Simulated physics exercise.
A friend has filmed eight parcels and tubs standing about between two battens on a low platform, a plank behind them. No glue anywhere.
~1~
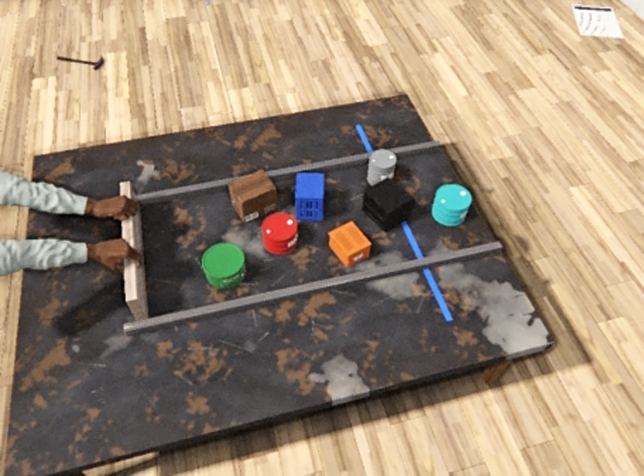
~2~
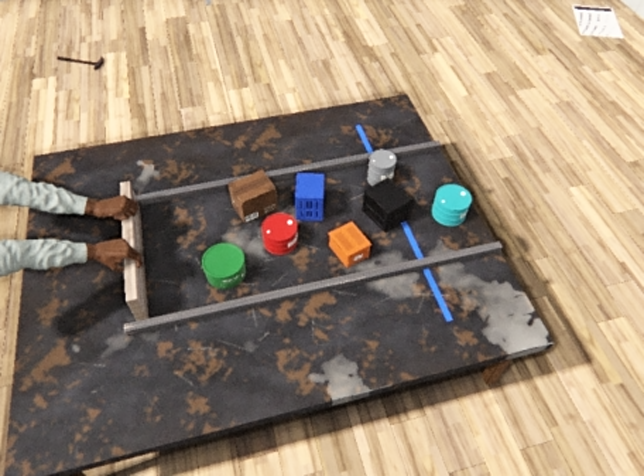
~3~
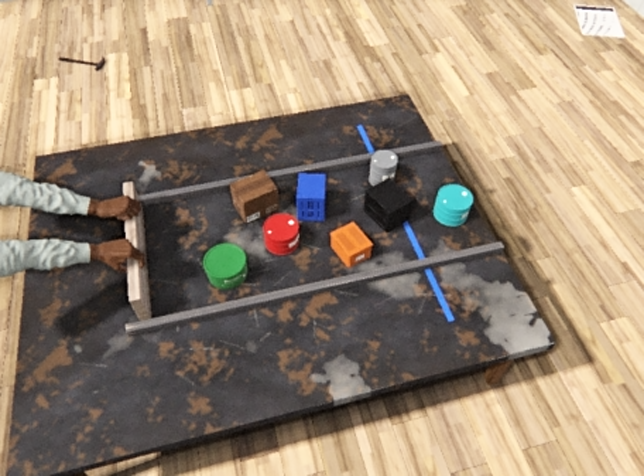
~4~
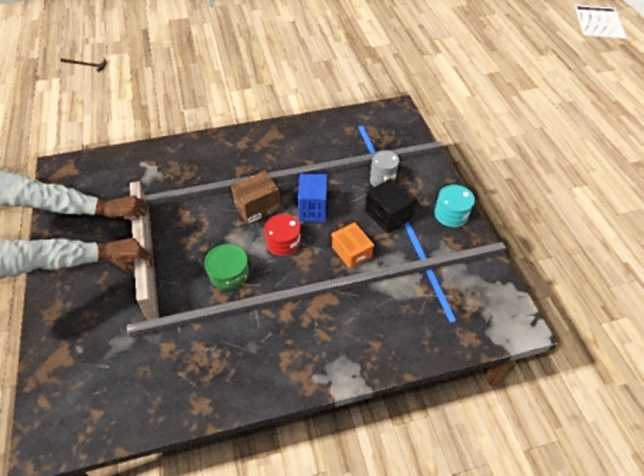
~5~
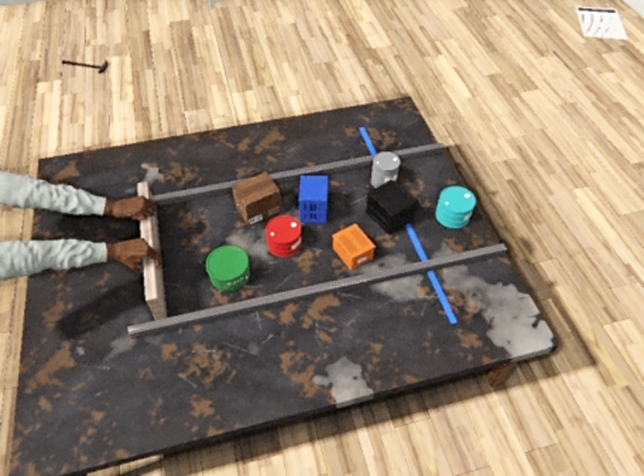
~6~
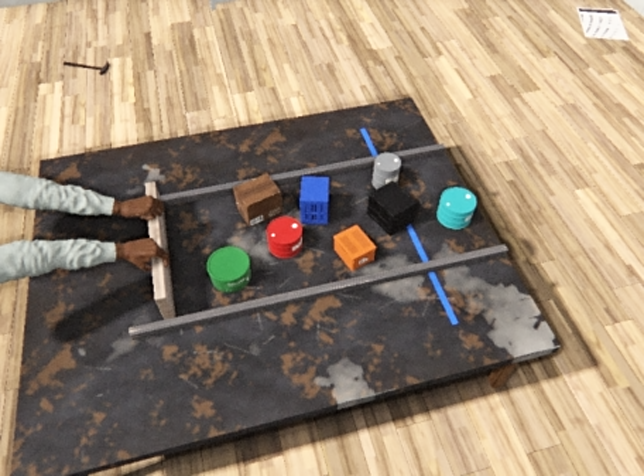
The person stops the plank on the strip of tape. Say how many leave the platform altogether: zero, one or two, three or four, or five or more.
The number that fall off is one or two.
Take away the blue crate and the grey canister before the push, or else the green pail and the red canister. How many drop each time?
First 0, then 1.
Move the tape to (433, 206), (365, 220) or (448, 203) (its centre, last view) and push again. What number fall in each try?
The counts: 5, 0 and 5.
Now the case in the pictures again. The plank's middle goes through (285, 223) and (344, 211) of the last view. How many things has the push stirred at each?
4 and 7.
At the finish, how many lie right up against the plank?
The number is 3.
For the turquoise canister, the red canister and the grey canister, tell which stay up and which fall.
The turquoise canister tumbles off; the red canister remains up; the grey canister is lost.
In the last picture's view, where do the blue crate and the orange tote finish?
Near (439, 170) and (466, 233).
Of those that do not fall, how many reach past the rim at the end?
0 of them.
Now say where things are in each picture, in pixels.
The first picture shows turquoise canister (451, 205); grey canister (382, 169); black crate (387, 205); plank (134, 249); tape (397, 209).
The second picture shows grey canister (382, 169); plank (134, 249).
The third picture shows black crate (388, 205); orange tote (351, 245).
The fourth picture shows turquoise canister (454, 206); red canister (283, 235).
The fifth picture shows grey canister (385, 171); brown parcel (257, 199).
The sixth picture shows turquoise canister (456, 208); grey canister (386, 172); black crate (392, 208); plank (160, 248); tape (402, 212).
Soon after, none off yet; turquoise canister at rest near (456, 208); grey canister at rest near (386, 172); black crate at rest near (392, 208).
After that, none off yet; turquoise canister at rest near (456, 208); grey canister moving near (388, 172); black crate moving near (393, 209).
In the end, the number that fall off is one or two; gone, grey canister and turquoise canister.
